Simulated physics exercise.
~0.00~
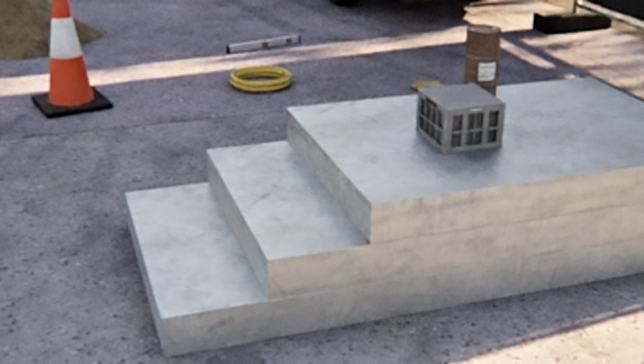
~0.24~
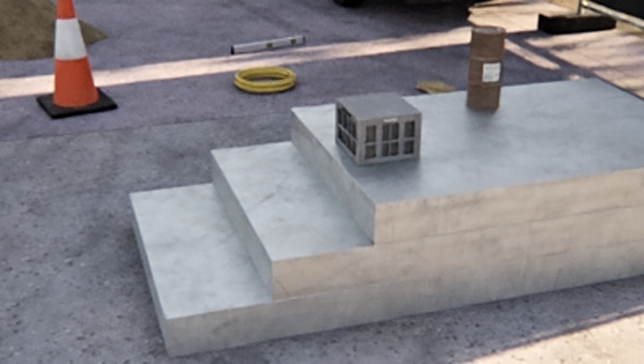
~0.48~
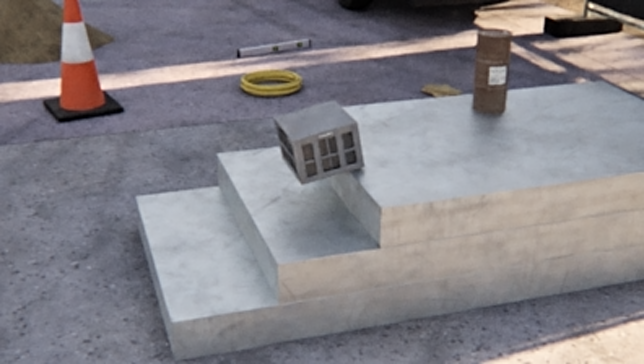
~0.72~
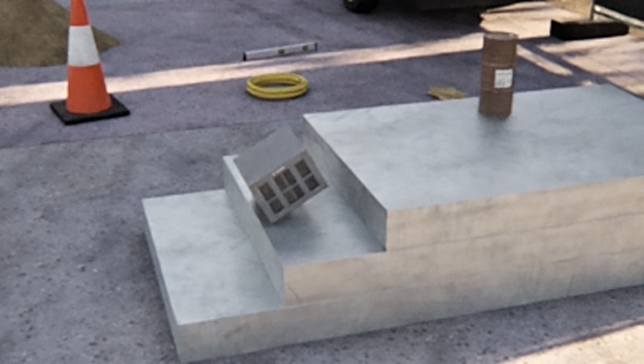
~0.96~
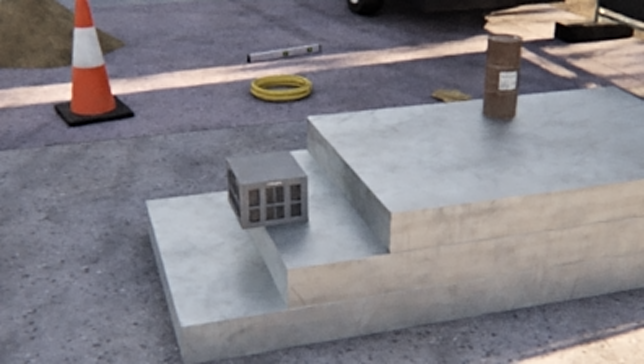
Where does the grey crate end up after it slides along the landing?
It ends up partway down, sitting level at the outer edge of the step just below the landing.
